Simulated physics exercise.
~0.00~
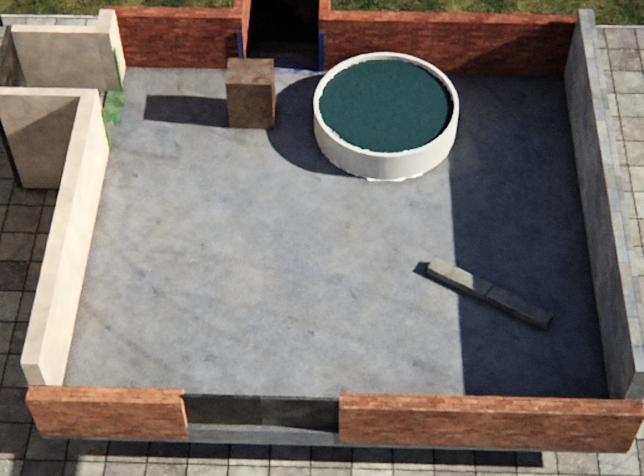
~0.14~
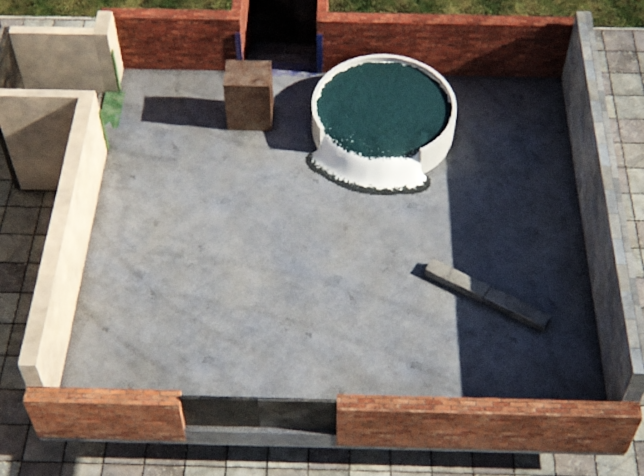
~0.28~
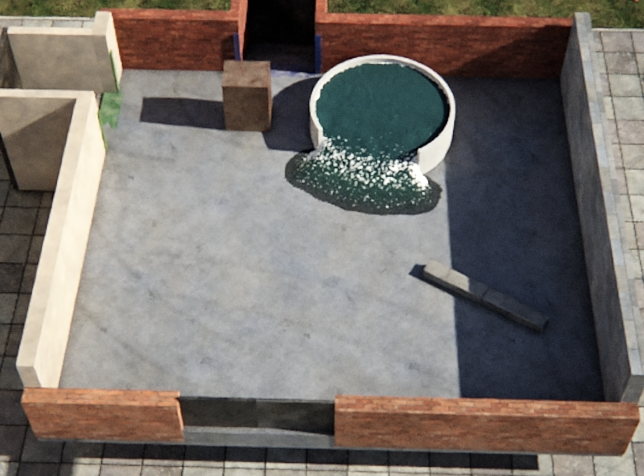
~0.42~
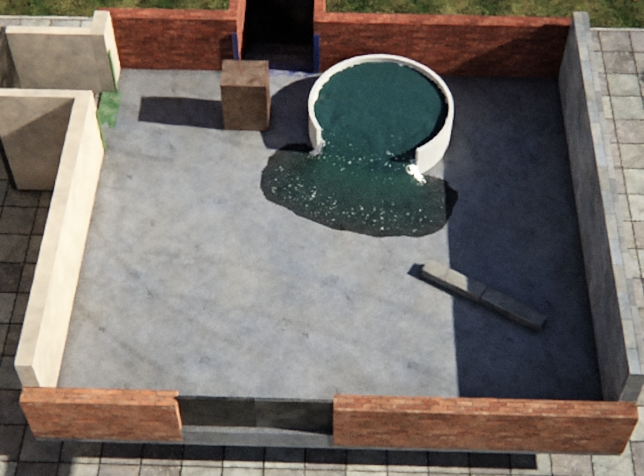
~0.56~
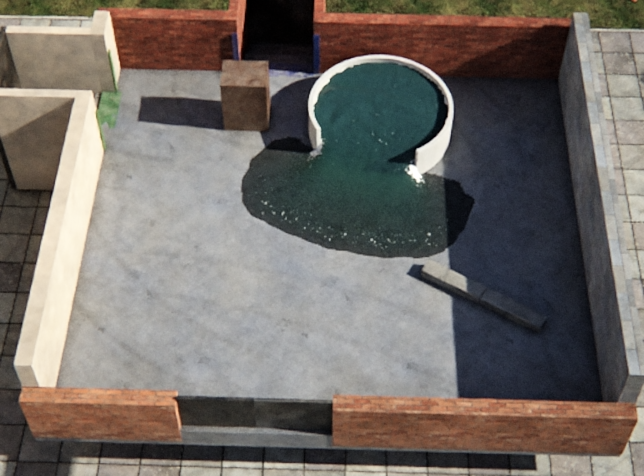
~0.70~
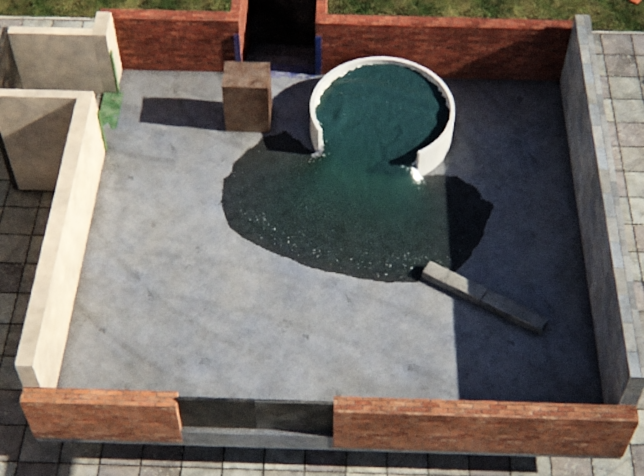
The clip opens on a walled concrete deck seen from above, with still, dark green water in a round white tank near the back wall. The tank's near side breaks open, and water pours out in white froth, then spreads across the floor in a widening dark pool that reaches the grey beam.
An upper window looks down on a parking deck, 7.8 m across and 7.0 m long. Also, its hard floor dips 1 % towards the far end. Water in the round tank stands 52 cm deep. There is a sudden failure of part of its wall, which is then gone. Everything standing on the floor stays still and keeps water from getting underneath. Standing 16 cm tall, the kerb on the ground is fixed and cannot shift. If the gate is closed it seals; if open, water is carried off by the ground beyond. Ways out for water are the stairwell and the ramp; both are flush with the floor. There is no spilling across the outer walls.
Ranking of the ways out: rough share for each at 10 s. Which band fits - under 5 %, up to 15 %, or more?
The gate takes in under 5 %. The stair shaft (marked blue) takes in not even 5 %. The basement ramp (marked green) takes in under 5 %.
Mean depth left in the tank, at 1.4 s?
Average depth: About 31 cm.
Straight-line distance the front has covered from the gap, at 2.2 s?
Some 4.8 metres from the gap.
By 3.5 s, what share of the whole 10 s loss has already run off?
Roughly 0 %.
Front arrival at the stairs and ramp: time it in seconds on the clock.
Stairs first wet at 9.0 s; ramp first wet at 5.0 s.
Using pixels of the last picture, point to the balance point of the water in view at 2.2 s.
I'd say somewhere around (350, 208).
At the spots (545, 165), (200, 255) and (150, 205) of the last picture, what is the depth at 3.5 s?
Depths: About 0, 3 and 1 centimetres.
After 1.4 s water covers 30 % of the floor and is deepest (20 cm) near (365, 187); gone so far, the gate 0 %, the stair shaft (marked blue) 0 %, the basement ramp (marked green) 0 %.
After 2.2 s water covers 50 % of the floor and is deepest (18 cm) near (422, 269); gone so far, the gate 0 %, the stair shaft (marked blue) 0 %, the basement ramp (marked green) 0 %.
After 3.5 s water covers 60 % of the floor and is deepest (30 cm) near (52, 412); gone so far, the gate 0 %, the stair shaft (marked blue) 0 %, the basement ramp (marked green) 0 %.
After 6.0 s water covers 70 % of the floor and is deepest (11 cm) near (187, 361); gone so far, the gate 0 %, the stair shaft (marked blue) 0 %, the basement ramp (marked green) 0 %.
After 10.0 s water covers 95 % of the floor and is deepest (12 cm) near (142, 74); gone so far, the gate 0 %, the stair shaft (marked blue) 0 %, the basement ramp (marked green) 1 %.
